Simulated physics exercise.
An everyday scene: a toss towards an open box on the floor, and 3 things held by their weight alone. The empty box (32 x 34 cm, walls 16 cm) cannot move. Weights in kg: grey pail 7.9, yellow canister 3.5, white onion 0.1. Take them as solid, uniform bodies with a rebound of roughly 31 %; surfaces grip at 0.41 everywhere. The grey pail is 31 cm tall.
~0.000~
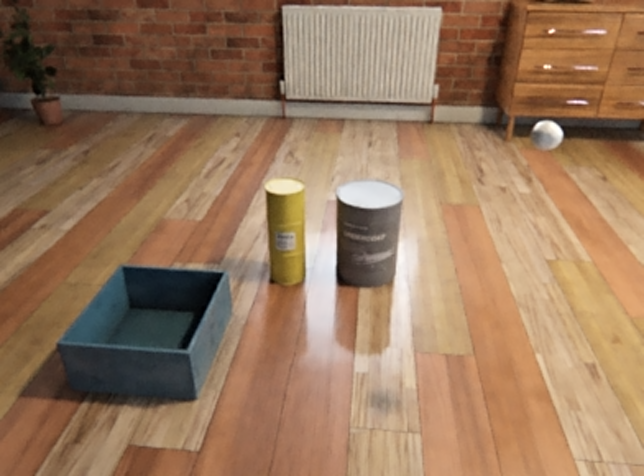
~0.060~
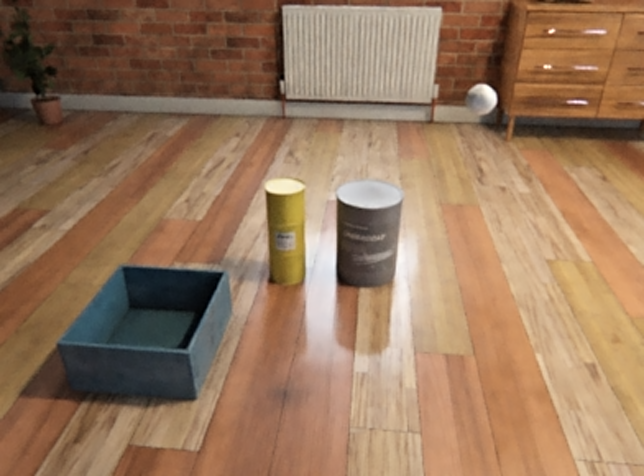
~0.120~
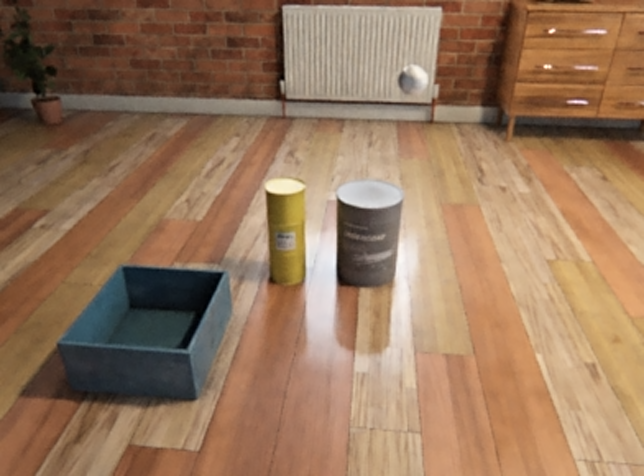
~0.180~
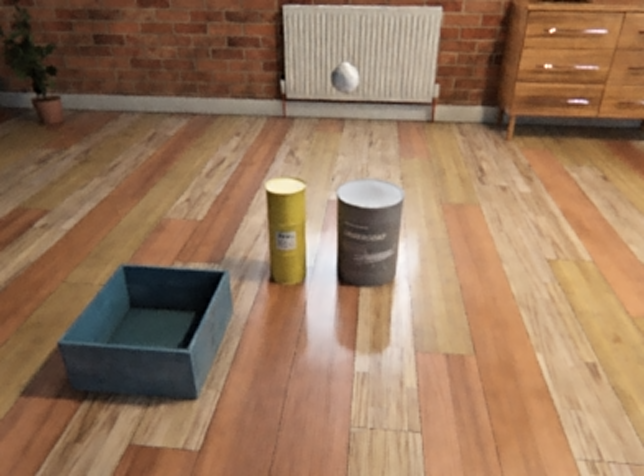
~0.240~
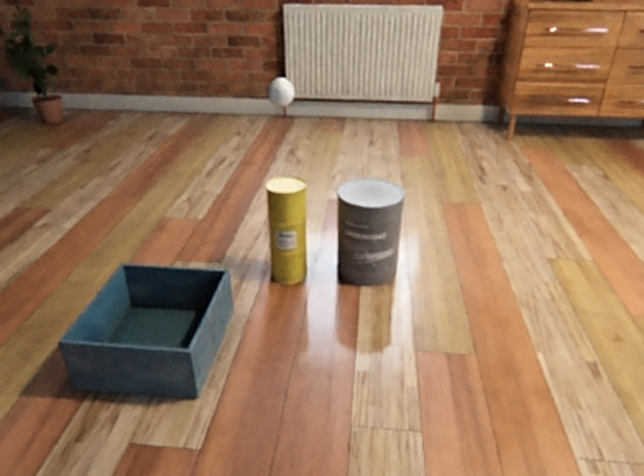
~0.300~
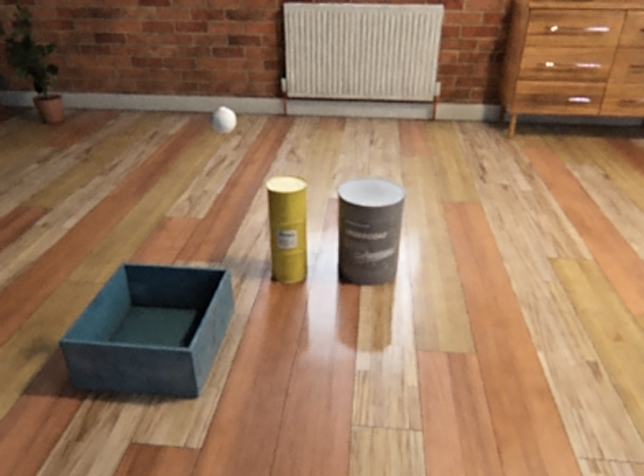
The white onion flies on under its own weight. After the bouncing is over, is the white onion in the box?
It winds up outside it.
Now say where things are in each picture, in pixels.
In the first frame, 94 cm from the box's middle; white onion (546, 136); grey pail (368, 233).
In the second frame, 80 cm from the box's middle; white onion (481, 100); grey pail (368, 233).
In the third frame, 66 cm from the box's middle; white onion (412, 80); grey pail (368, 233).
In the fourth frame, 52 cm from the box's middle; white onion (345, 78); grey pail (368, 233).
In the fifth frame, 38 cm from the box's middle; white onion (280, 93); grey pail (369, 232).
In the sixth frame, 24 cm from the box's middle; white onion (223, 121); grey pail (369, 231).
After 0.50 s, onion outside, 26 cm from the box's middle; white onion near (86, 277).
After 0.80 s, onion outside, 78 cm from the box's middle.
After 1.00 s, onion outside, 100 cm from the box's middle.
In the end (1.3 s), onion outside, 116 cm from the box's middle; the bystanders under 10 cm from the start.
